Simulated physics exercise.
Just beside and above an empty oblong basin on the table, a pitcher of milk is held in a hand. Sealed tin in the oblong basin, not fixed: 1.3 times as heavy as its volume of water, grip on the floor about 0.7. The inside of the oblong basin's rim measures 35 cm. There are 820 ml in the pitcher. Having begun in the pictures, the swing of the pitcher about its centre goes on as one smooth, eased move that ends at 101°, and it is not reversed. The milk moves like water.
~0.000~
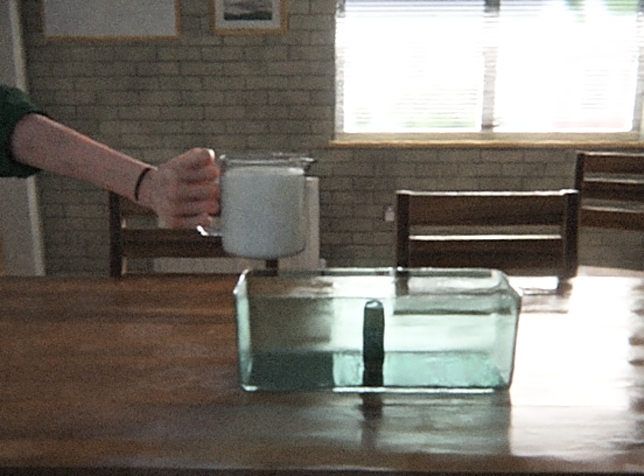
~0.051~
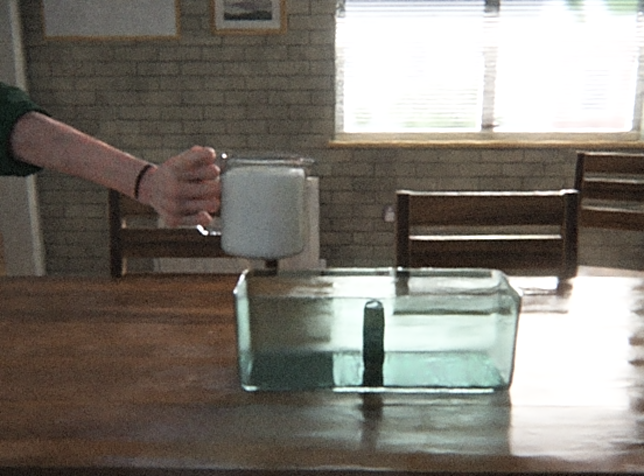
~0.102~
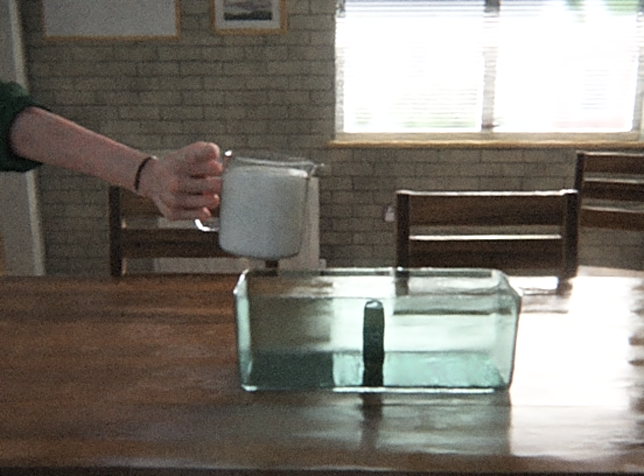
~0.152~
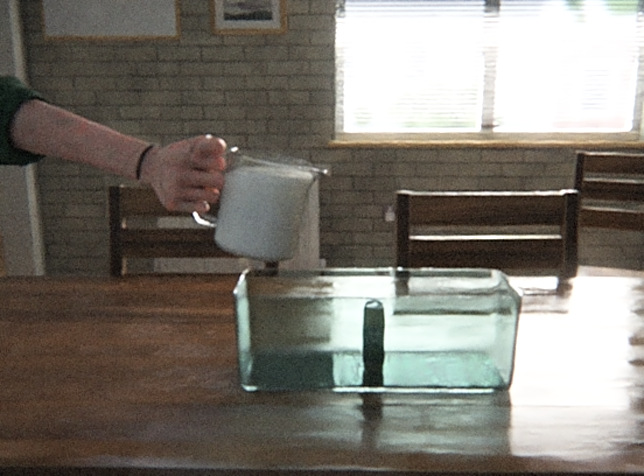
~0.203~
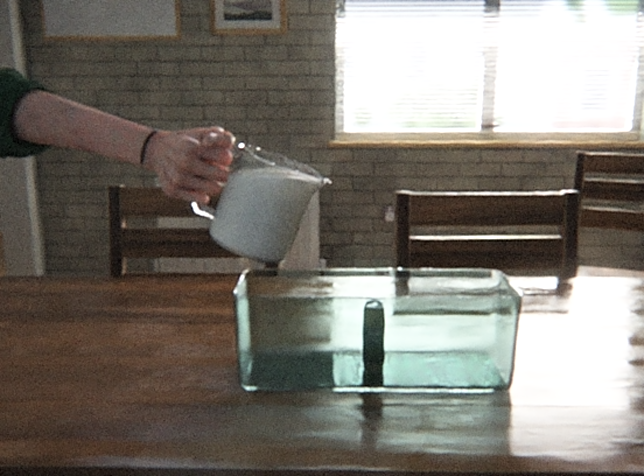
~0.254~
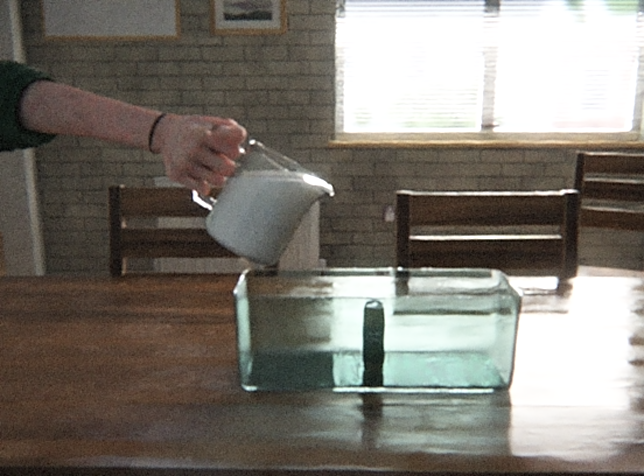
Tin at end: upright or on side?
It is upset.
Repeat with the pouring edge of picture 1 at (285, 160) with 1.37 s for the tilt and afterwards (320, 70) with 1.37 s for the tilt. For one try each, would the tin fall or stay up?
Run one: It does not tip. Run two: It does not tip.
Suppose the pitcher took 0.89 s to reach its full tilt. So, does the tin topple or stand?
After the tilt, the tin has tipped over.
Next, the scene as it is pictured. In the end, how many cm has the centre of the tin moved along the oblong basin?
10.0 cm.
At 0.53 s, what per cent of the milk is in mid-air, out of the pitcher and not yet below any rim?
Near 18 per cent at that time.
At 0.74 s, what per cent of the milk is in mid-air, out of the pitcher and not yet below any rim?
Estimate: Around 10 per cent.
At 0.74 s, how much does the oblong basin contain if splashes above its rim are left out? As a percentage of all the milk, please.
The share is close to 70 percent.
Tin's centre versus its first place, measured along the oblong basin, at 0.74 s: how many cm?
Near 3 cm.
By 0.53 s the tilt is 90° and 62 per cent is still to pour; the tin stands where it began.
By 0.74 s the tilt is 101° and 20 per cent is still to pour; the tin stands 3 cm from where it began.
By 0.95 s the tilt is 101° and 5 per cent is still to pour; the tin lies on its side.
By 1.18 s the tilt is 101° and 1 per cent is still to pour; the tin lies on its side.
At rest the tin lies on its side.
